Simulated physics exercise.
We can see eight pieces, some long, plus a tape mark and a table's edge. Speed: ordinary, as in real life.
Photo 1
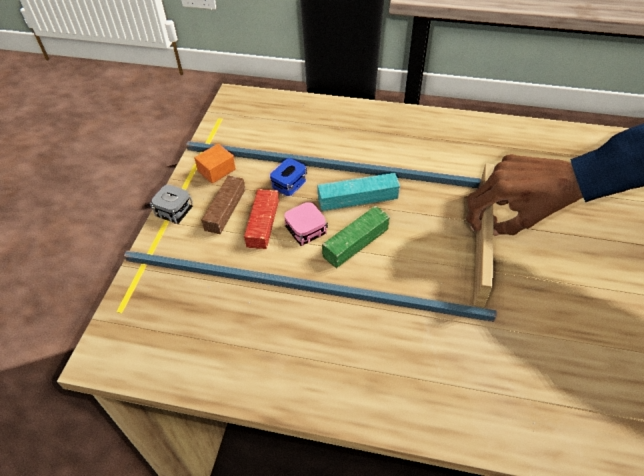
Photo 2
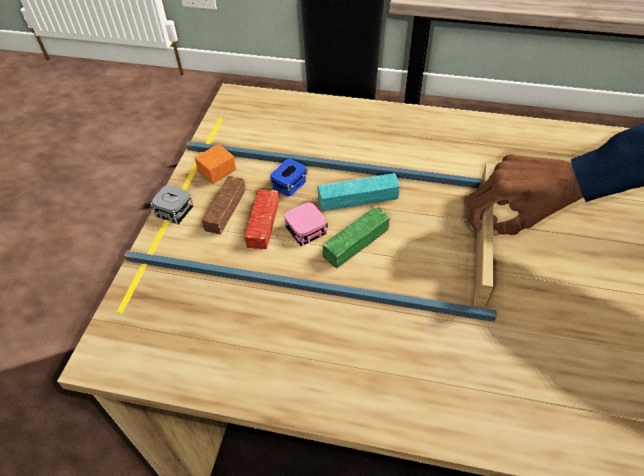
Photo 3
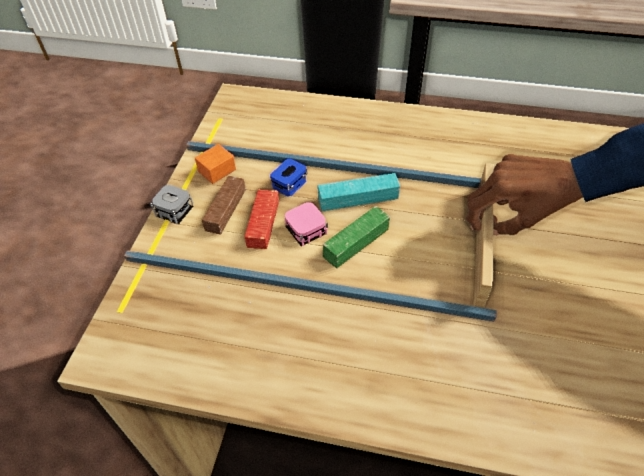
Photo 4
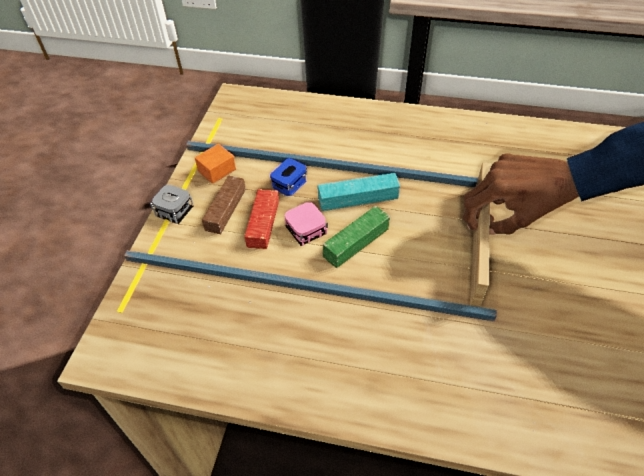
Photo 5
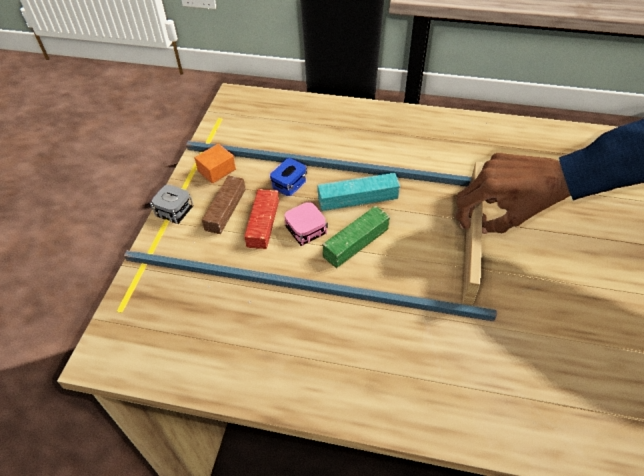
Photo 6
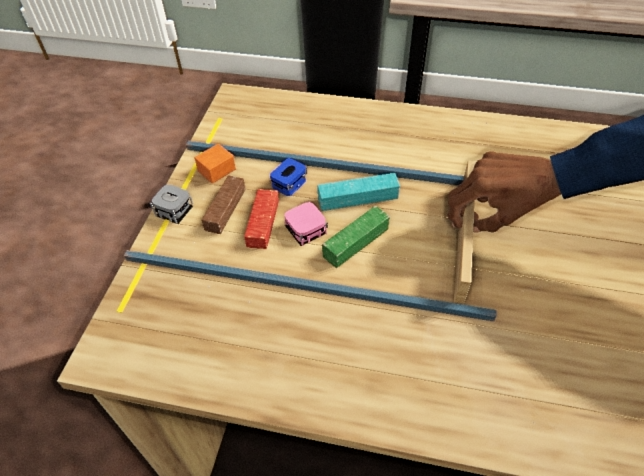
A hand holding a wooden board upright between two blue rails, then sliding it slightly left while the colourful blocks stay still.
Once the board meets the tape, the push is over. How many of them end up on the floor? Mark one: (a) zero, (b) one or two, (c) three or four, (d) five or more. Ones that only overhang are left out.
(d) five or more.
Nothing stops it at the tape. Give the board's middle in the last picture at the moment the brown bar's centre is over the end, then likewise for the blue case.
(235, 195) and (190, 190), more or less.
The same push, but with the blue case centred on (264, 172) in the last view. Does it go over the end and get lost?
It topples off.
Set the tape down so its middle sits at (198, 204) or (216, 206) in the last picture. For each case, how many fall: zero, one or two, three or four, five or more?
In order: Either three or four, then 3 or 4.
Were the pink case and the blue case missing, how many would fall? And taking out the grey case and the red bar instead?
That gives 5 in the first case, then 5 in the second.
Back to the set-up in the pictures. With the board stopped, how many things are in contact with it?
Counting them up gives 1.
Soon after, none off yet; grey case at rest near (172, 204); orange block at rest near (215, 163); brown bar at rest near (224, 204).
Then, none off yet; grey case moved a little near (159, 202); orange block at rest near (214, 163); brown bar moved about its own width near (184, 203).
By the end, the number that fall off is five or more; fallen, turquoise bar, pink case, blue case, red bar, brown bar, orange block and grey case.
